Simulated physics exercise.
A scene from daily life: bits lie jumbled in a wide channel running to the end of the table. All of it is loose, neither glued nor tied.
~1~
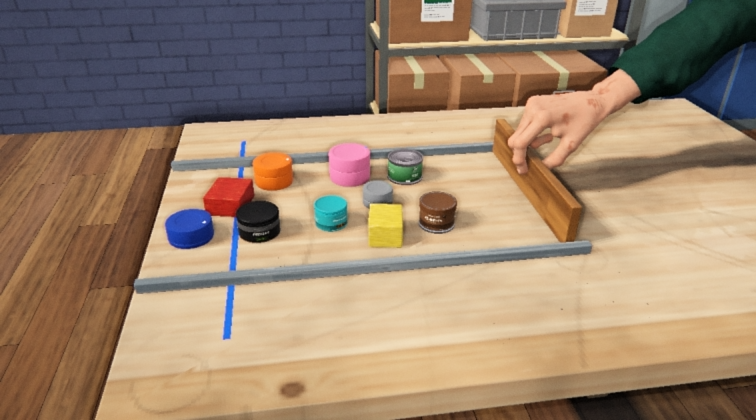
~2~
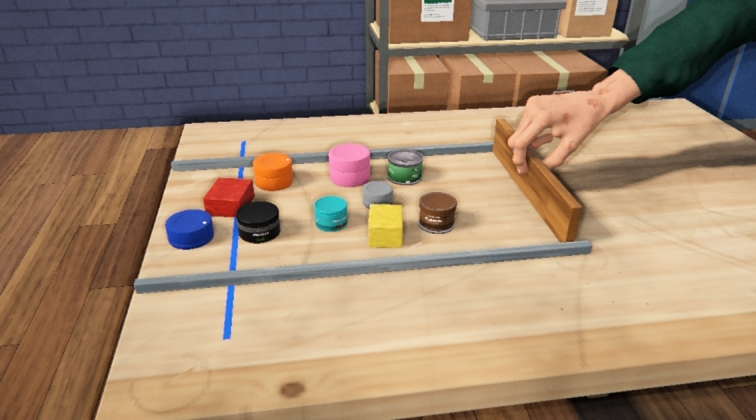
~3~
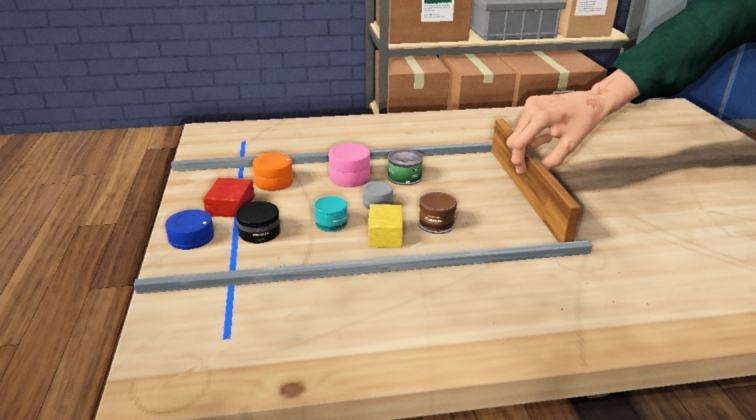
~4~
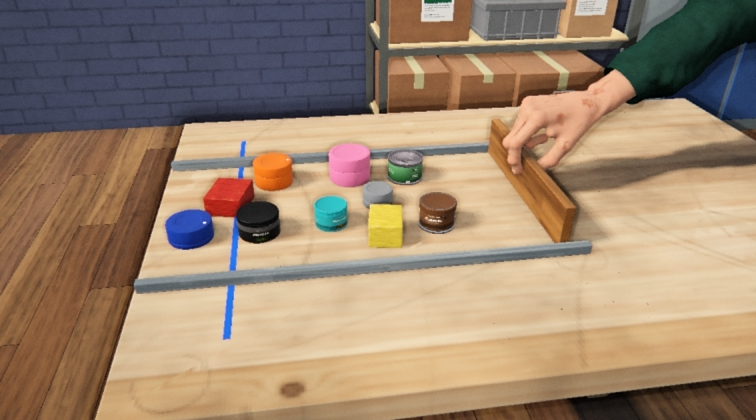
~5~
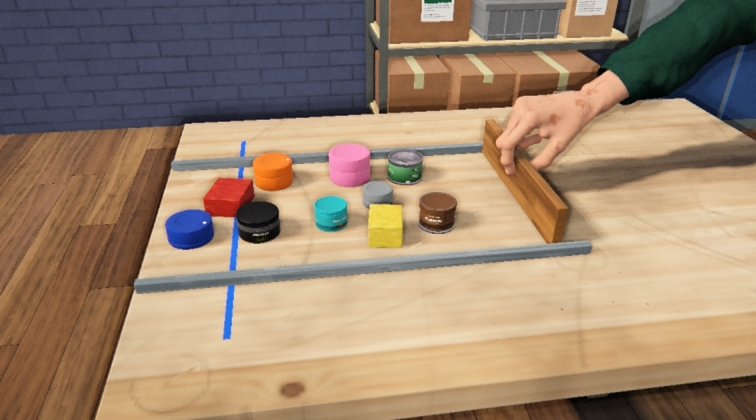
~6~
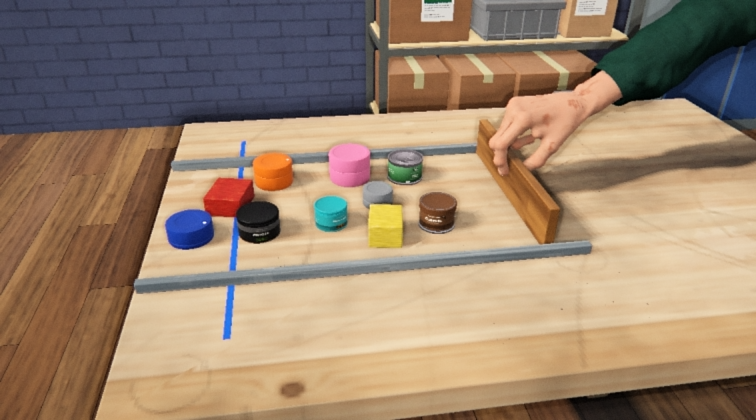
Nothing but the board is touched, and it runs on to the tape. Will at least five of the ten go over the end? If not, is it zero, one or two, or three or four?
No, one or two go over.
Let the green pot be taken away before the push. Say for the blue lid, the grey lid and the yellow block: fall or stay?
Blue lid down, grey lid still up, yellow block still up.
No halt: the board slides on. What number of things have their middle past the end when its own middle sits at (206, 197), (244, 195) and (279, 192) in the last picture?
Taking the three positions in turn, the counts come to 4, 2 and 0.
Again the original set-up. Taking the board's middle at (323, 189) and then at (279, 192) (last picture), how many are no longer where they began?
8 and 10.
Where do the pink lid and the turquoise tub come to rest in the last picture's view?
You'll find the first one at (195, 167) and the second at (206, 217).
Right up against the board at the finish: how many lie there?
The figure is 4.
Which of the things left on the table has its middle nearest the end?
That's the black tub.
A little later, none off yet; blue lid at rest near (190, 229); red block at rest near (230, 197); black tub at rest near (259, 222).
When it is over, the number that fall off is one or two; down, orange lid and blue lid.
